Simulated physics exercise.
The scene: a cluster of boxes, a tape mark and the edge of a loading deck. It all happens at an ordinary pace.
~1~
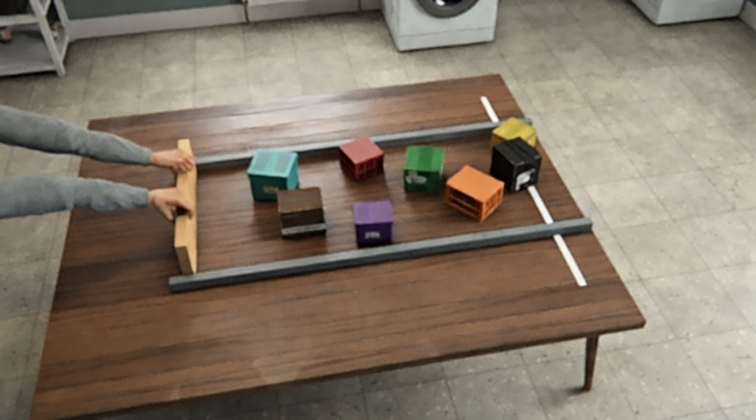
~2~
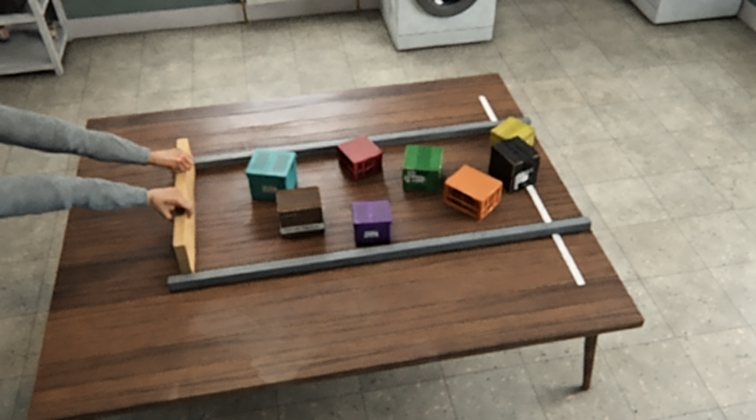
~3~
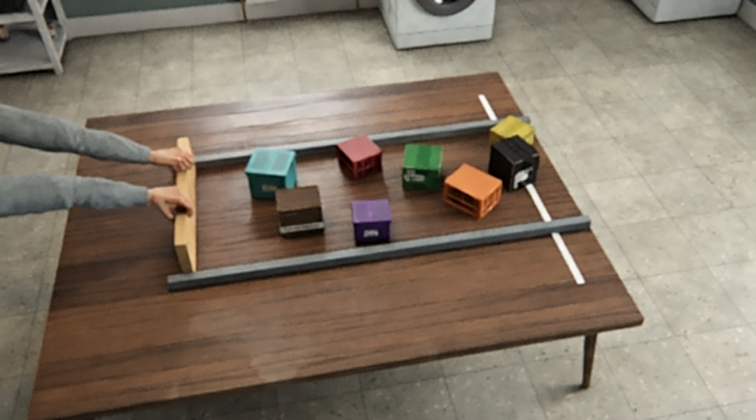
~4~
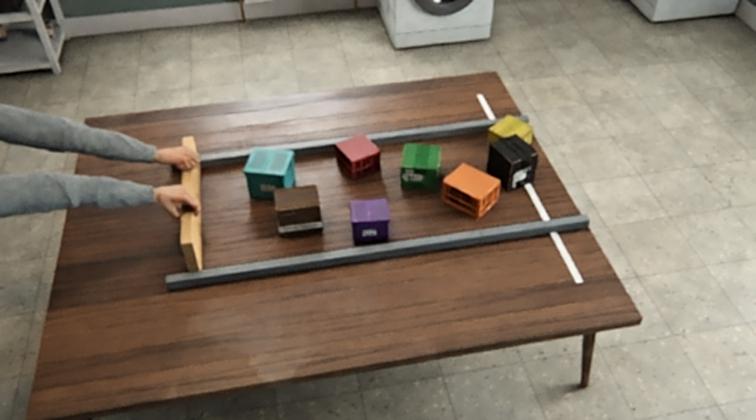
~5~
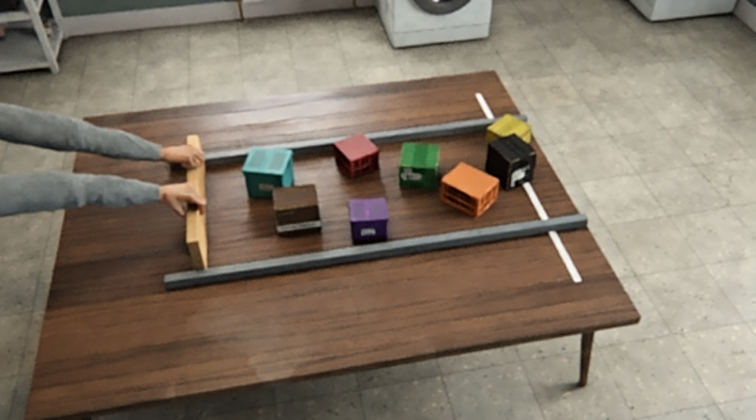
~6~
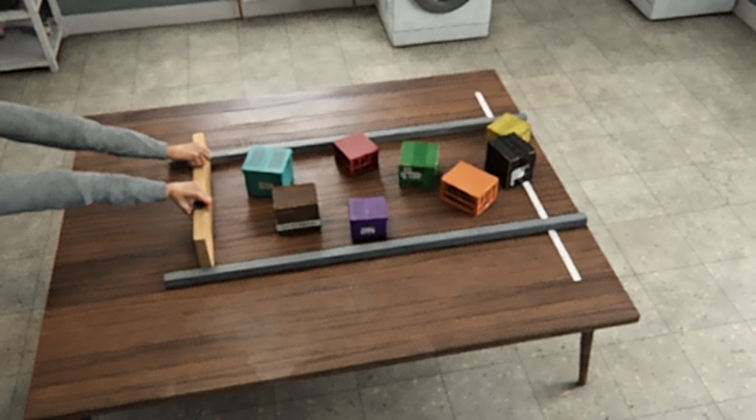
To begin with, two hands hold a wooden plank upright at the left end of two grey rails on a table, with colourful boxes scattered between them. The hands then push the plank slightly rightward toward the turquoise and brown boxes, while the boxes stay in place and a gap remains.
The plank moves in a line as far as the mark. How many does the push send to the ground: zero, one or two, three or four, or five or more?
Outcome: The number that fall off is five or more.
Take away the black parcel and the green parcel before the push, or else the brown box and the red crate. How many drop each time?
Fallen: 3, and 4 in the other try.
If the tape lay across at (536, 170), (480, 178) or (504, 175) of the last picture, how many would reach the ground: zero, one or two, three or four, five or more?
One after another: 5 or more; just one or two; more than four.
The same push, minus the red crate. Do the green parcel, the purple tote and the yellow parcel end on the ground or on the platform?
The green parcel is lost, the purple tote stays on, the yellow parcel tumbles off.
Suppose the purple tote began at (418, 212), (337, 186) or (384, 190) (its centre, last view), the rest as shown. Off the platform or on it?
In that order, it stays on; tumbles off; goes over.
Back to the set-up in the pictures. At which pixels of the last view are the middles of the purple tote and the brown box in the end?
About (557, 199), and the other about (549, 171).
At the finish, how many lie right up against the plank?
It touches 3.
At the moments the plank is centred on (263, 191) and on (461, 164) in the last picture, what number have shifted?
1 and 8.
A little later, none off yet; yellow parcel at rest near (508, 134); black parcel at rest near (510, 160); orange crate at rest near (469, 189).
Next, none off yet; yellow parcel at rest near (508, 134); black parcel at rest near (510, 160); orange crate shifted a little near (473, 192).
Later still, none off yet; yellow parcel shifted about its own width near (539, 132); black parcel shifted about its own width near (556, 156); orange crate shifted about its own width near (533, 191).
When it is over, the number that fall off is five or more; down, red crate, green parcel, orange crate, black parcel and yellow parcel.
